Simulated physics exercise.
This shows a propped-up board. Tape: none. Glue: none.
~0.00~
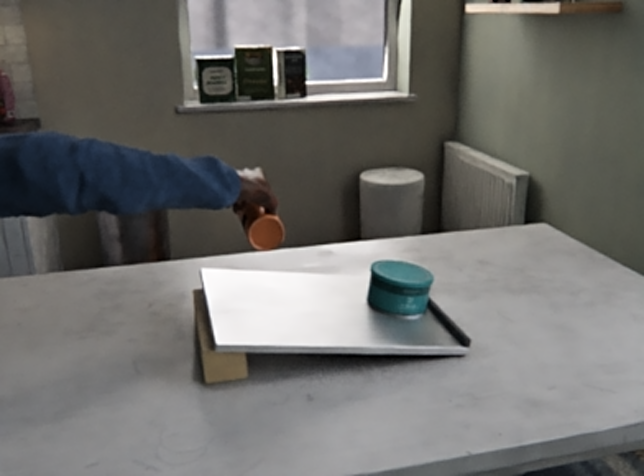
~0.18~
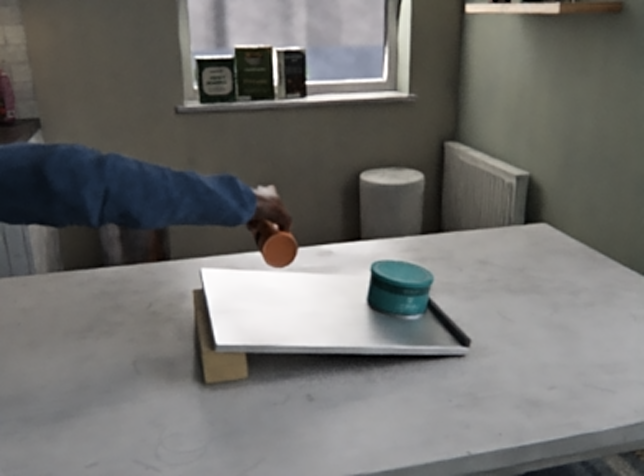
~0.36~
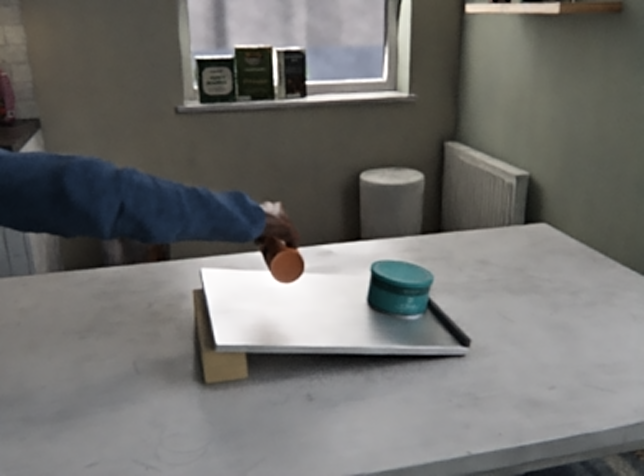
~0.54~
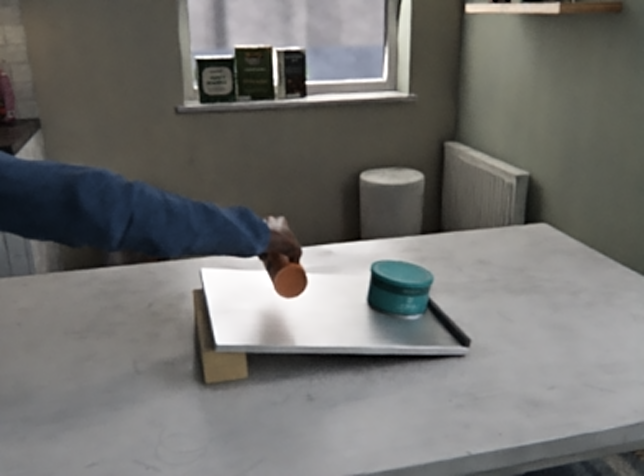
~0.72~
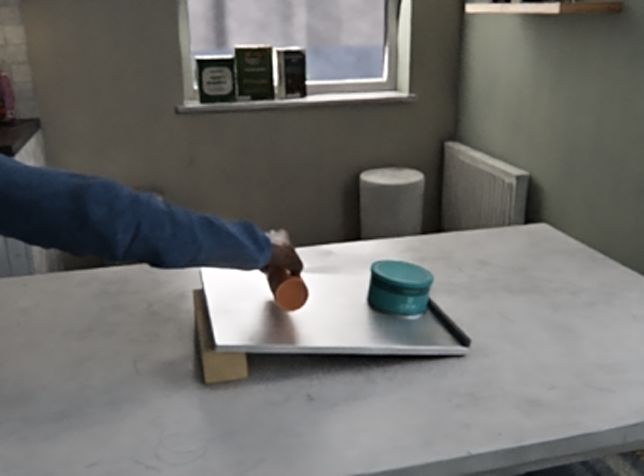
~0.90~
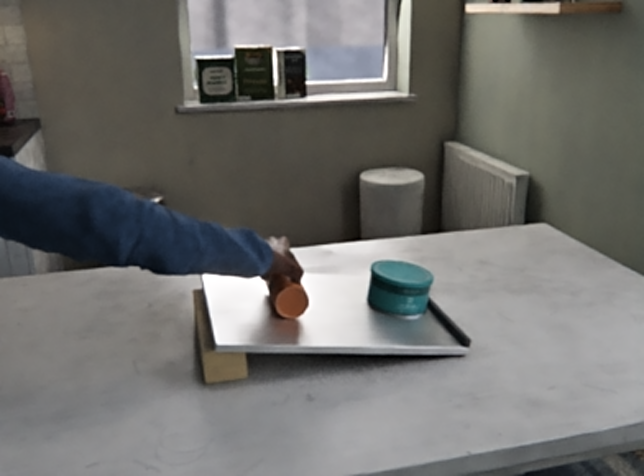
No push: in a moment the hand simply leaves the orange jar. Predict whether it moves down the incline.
Prediction: It moves down.
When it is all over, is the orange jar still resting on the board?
In the end it stays aboard.
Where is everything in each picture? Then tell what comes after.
In the first picture, on its way; orange jar (260, 223); turquoise tub (399, 288).
In the second picture, on its way; orange jar (273, 239); turquoise tub (399, 288).
In the third picture, on its way; orange jar (281, 254); turquoise tub (399, 288).
In the fourth picture, on its way; orange jar (284, 269); turquoise tub (399, 288).
In the fifth picture, on its way; orange jar (285, 282); turquoise tub (399, 288).
In the sixth picture, in place under the hand; orange jar (285, 288); turquoise tub (399, 288).
Around 1.30 s, orange jar displaced about its own width near (308, 290).
Around 1.50 s, orange jar displaced well along near (346, 291).
Around 1.60 s, orange jar displaced well along near (357, 291).
Around 3.00 s, orange jar displaced well along near (358, 292).
Finally (4.0 s), moved from the start, orange jar; turquoise tub still in place. Final places as the last picture's camera would see them, orange jar near (358, 292). The orange jar runs down the board.
